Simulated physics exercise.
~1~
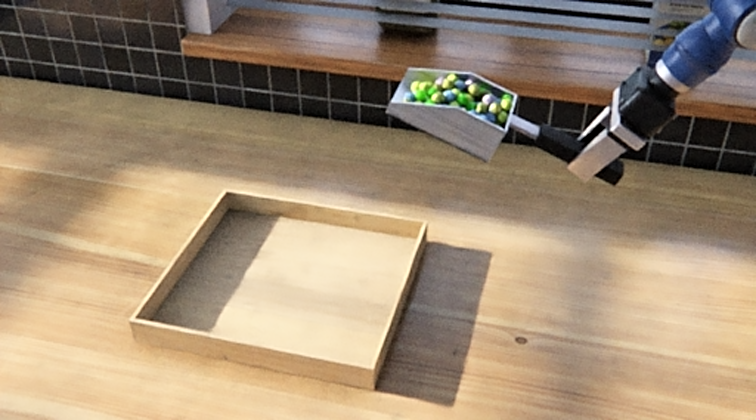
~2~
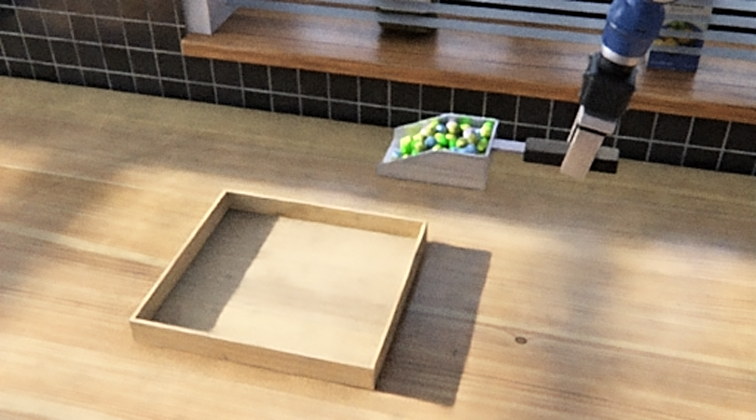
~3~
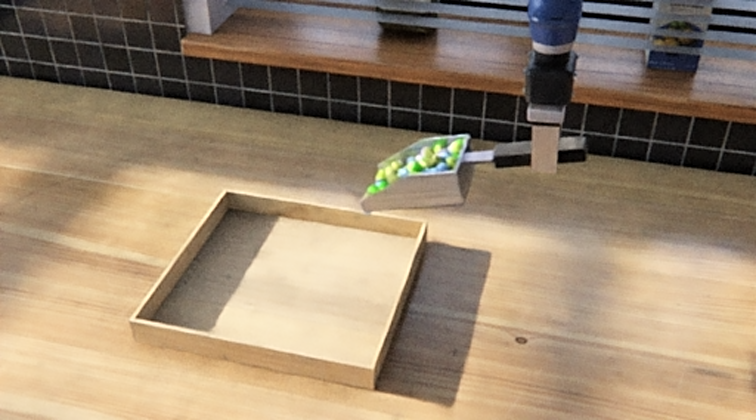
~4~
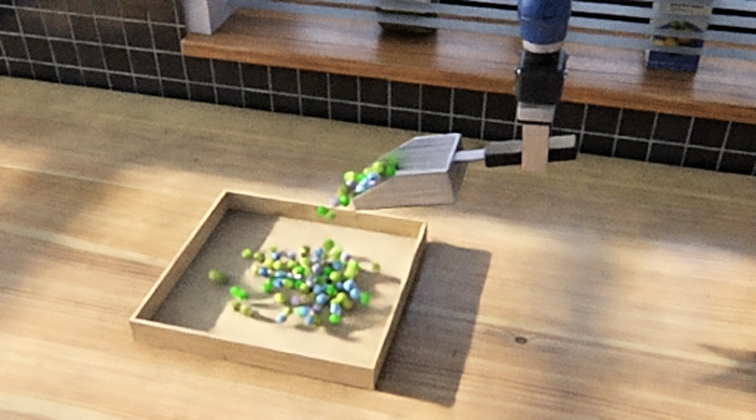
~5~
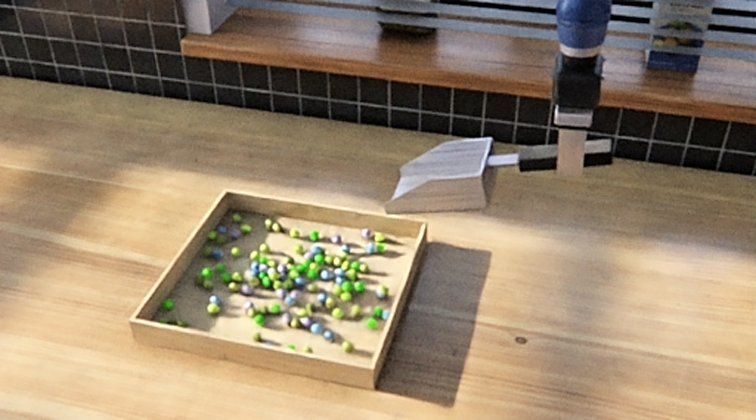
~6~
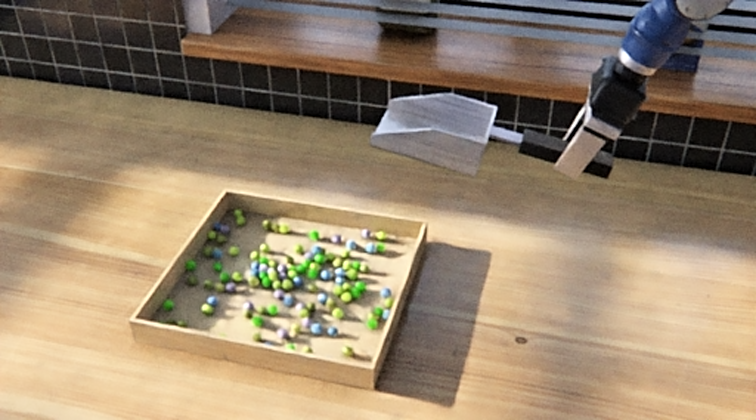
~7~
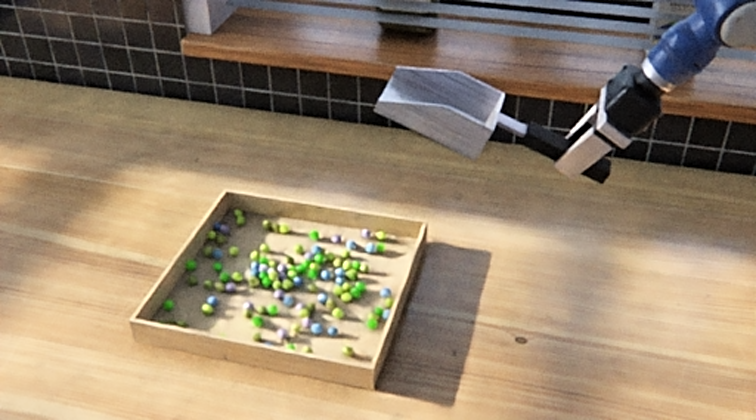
We see a robot arm lower a metal scoop heaped with small green, yellow and blue balls toward a shallow wooden tray and tip it forward, pouring them in. The balls scatter across the tray, and the arm tilts the empty scoop back and raises it away.
